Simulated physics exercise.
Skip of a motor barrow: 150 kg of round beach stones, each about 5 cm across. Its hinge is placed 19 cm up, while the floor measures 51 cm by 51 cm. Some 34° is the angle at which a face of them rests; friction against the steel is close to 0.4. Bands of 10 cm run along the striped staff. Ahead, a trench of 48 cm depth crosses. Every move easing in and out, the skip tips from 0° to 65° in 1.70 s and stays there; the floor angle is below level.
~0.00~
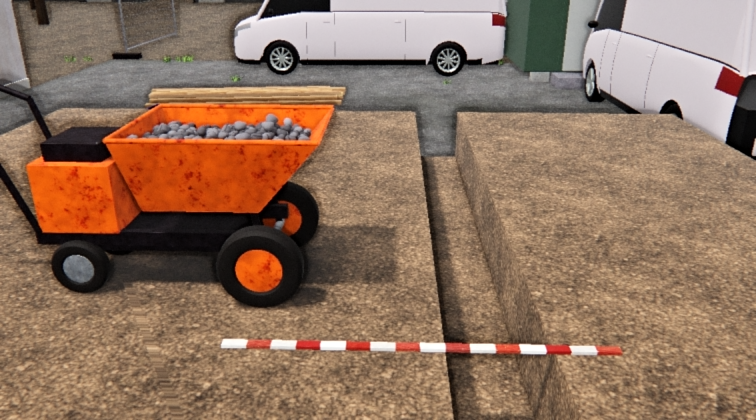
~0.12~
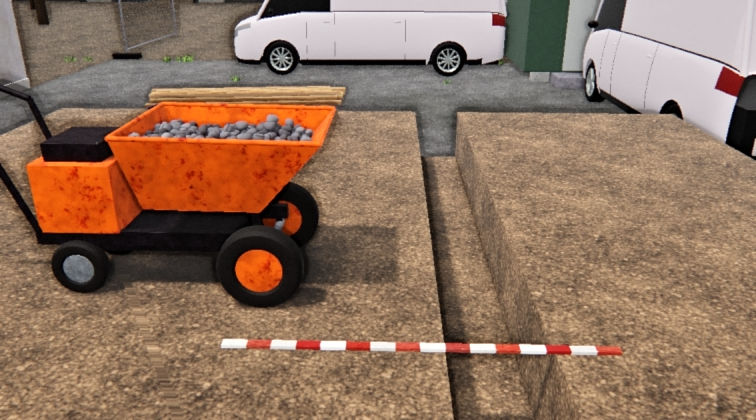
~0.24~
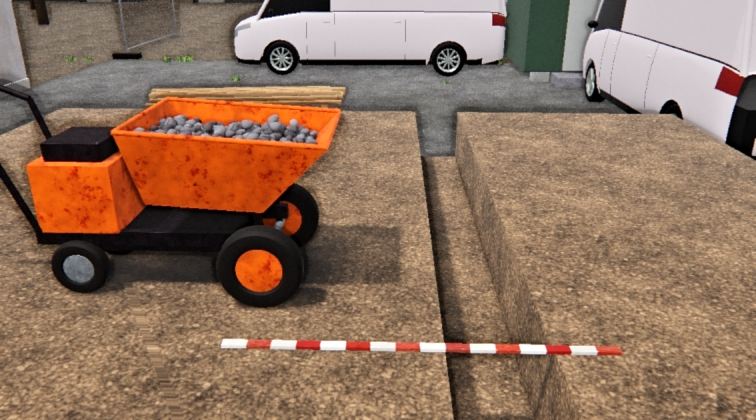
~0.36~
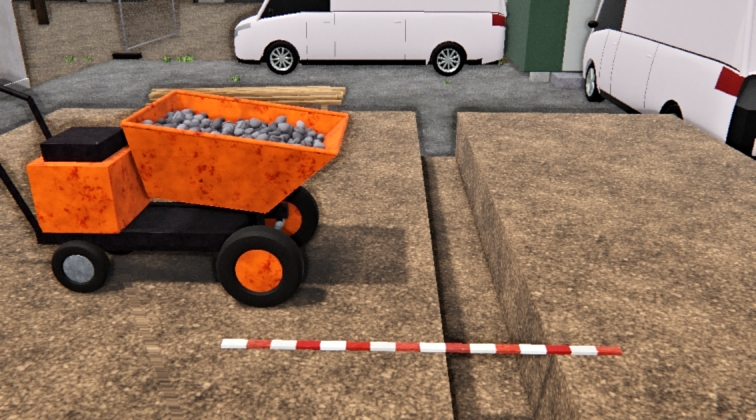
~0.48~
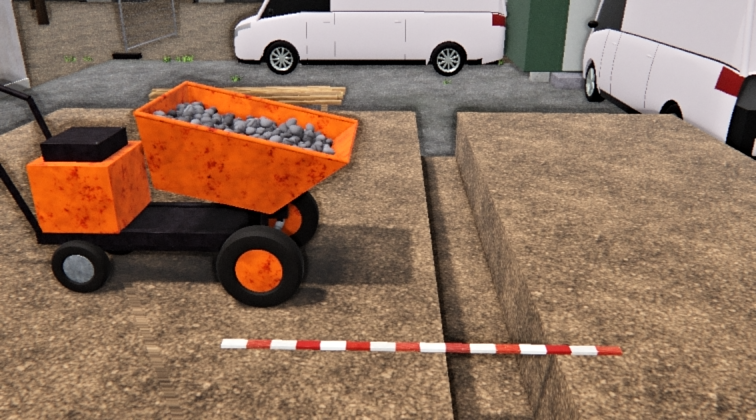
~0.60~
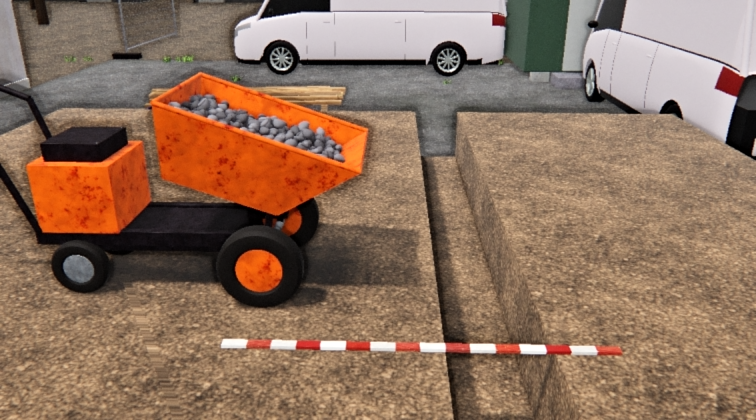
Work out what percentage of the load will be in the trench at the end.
It comes to roughly 90 percent of the load.
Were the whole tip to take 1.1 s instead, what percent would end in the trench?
Then some 90 per cent would.
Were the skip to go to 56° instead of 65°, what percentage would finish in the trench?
In that case near 60 per cent.
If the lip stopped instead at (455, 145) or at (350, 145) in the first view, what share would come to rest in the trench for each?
First place roughly 30%, second roughly 100%.
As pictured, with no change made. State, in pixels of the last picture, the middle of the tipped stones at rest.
Their middle lands near (474, 344).
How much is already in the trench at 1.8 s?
Something like 35 in a hundred.
After 1.3 s the floor is at 55°; 100 % in the skip; the foremost stones are at (406, 217).
After 1.8 s the floor is at 65°; 56 % in the skip, 11 % short of the trench, 33 % in the trench; the foremost stones are at (515, 354).
After 2.2 s the floor is at 65°; 28 % in the skip, 12 % short of the trench, 59 % in the trench; the foremost stones are at (512, 339).
After 4.1 s the floor is at 65°; 0 % in the skip, 10 % short of the trench, 90 % in the trench; the foremost stones are at (509, 331).
